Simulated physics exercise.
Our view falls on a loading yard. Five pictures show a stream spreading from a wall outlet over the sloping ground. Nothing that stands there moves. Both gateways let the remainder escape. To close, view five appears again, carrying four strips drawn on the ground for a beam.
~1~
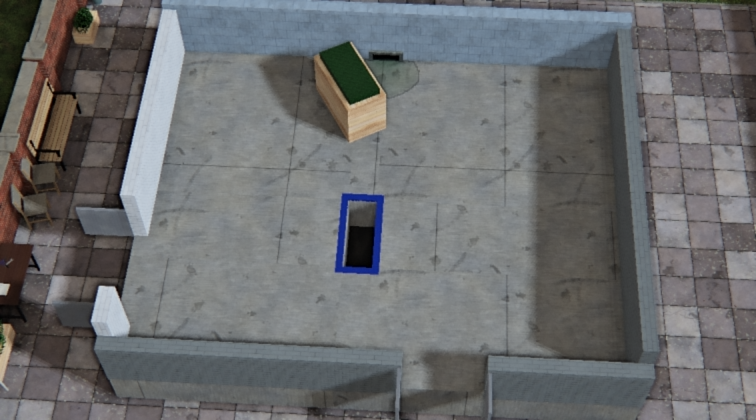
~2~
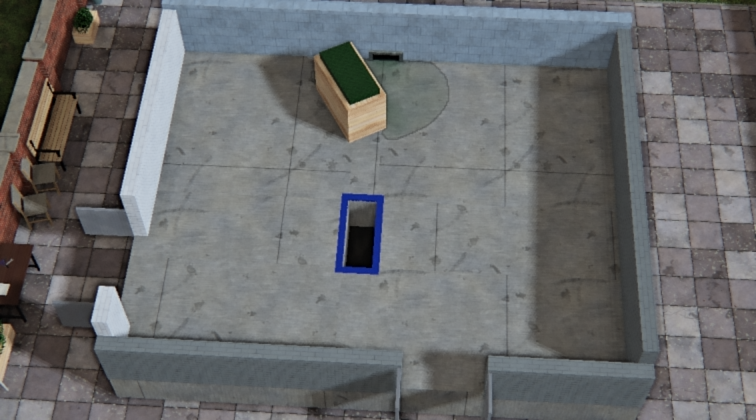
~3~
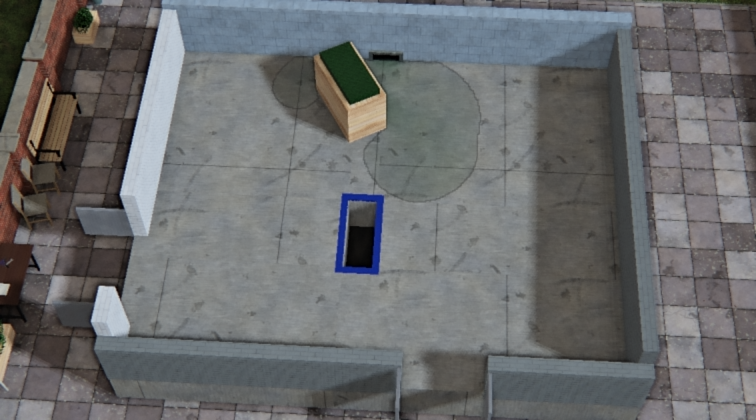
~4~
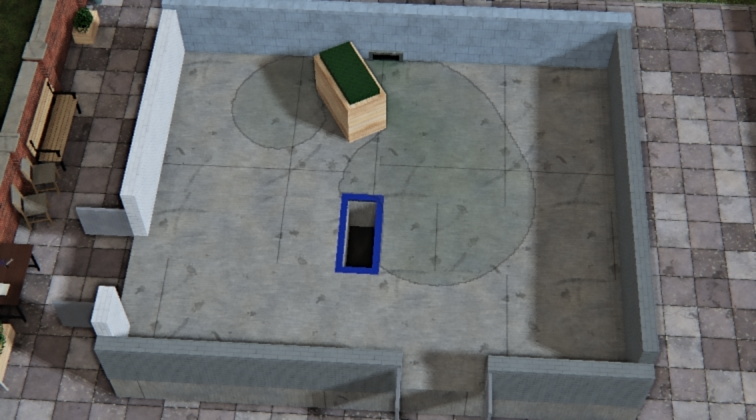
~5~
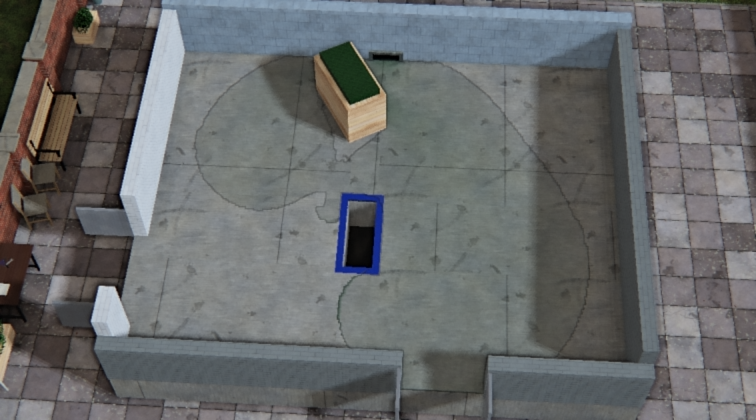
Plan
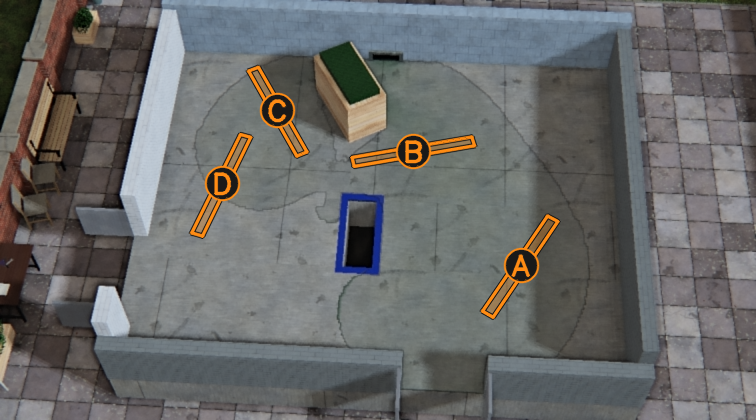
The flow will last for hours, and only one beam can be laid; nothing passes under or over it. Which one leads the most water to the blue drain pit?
Position C does it best.
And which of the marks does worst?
B it is.
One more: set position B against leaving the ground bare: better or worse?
Position B is worse.
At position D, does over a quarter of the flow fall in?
No, it does not.
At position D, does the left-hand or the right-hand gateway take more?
More leaves on the right.
On the marked copy, A from (487, 314) to (552, 218); B from (353, 161) to (473, 141); C from (253, 69) to (301, 154); D from (197, 234) to (245, 135).
Choosing A, about 13 % of the stream goes into the blue drain pit, about 79 % out by the gates.
Choosing B, about 3 % of the stream goes into the blue drain pit, about 89 % out by the gates.
Choosing C, about 21 % of the stream goes into the blue drain pit, about 68 % out by the gates.
Choosing D, about 13 % of the stream goes into the blue drain pit, about 78 % out by the gates.
